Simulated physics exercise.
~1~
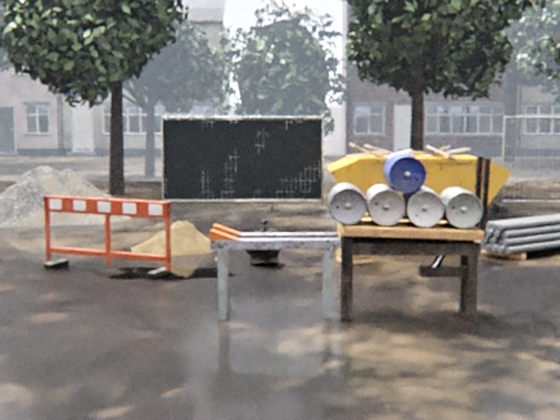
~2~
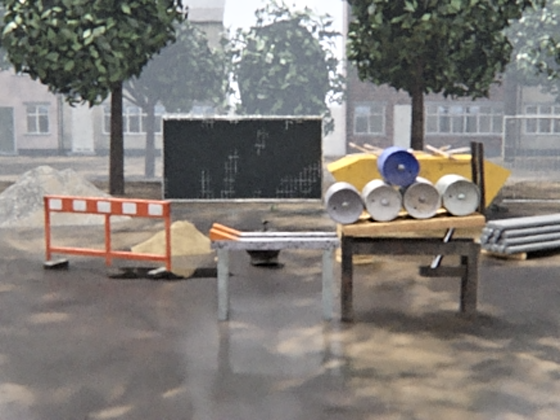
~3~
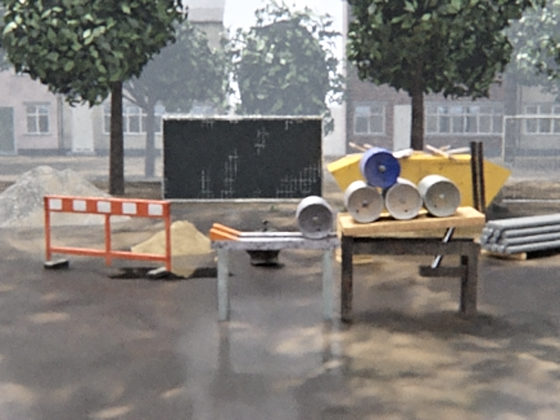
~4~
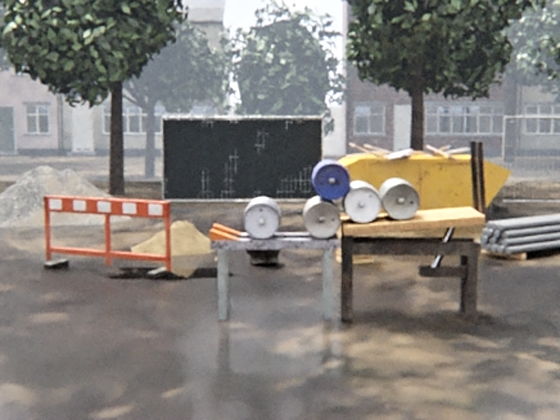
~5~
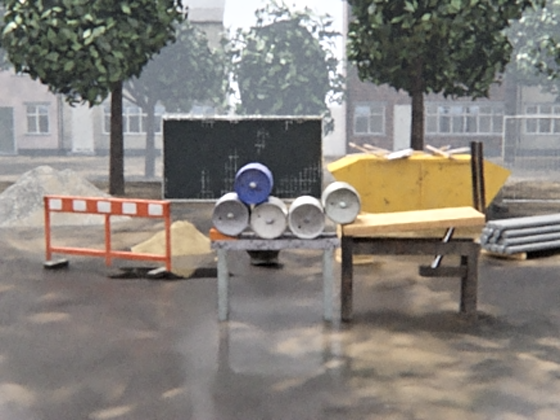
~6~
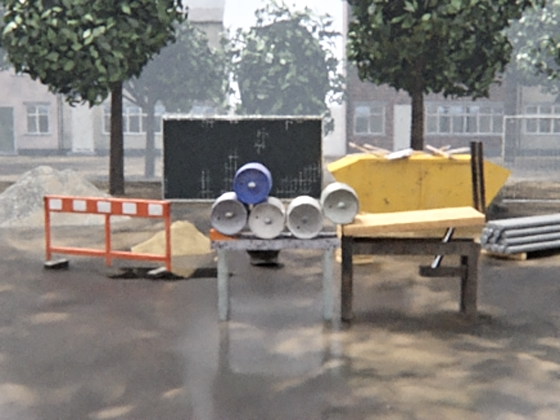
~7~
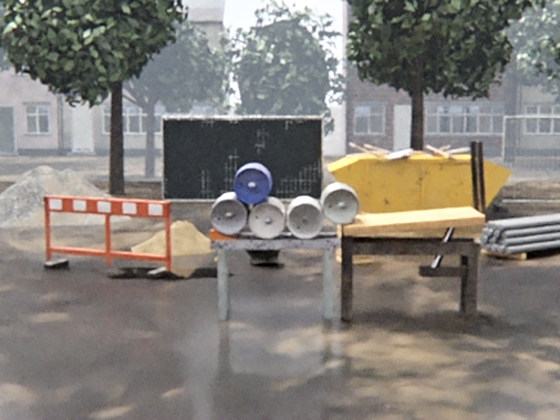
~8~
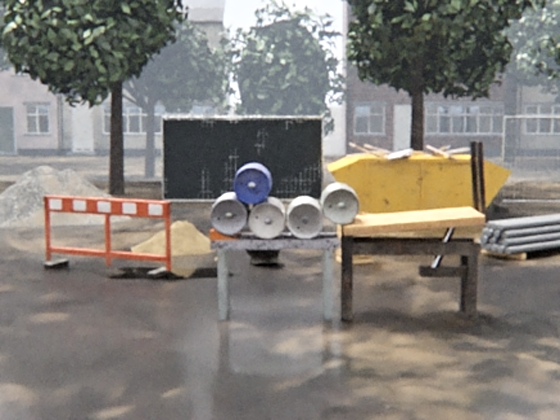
A blue keg rests on top of a row of four pale grey ones on a wooden deck at right, seen from the side in a damp, paved yard. To the left stands a grey metal rack holding rails, with an orange and white barrier beyond, and a dark panel, a yellow skip and trees behind. The deck tips gently down to the left, and a grey keg rolls onto the rack. The others follow, the blue one riding across on top of them. They settle in a row along the rack, the blue keg still perched above, short of the far end.
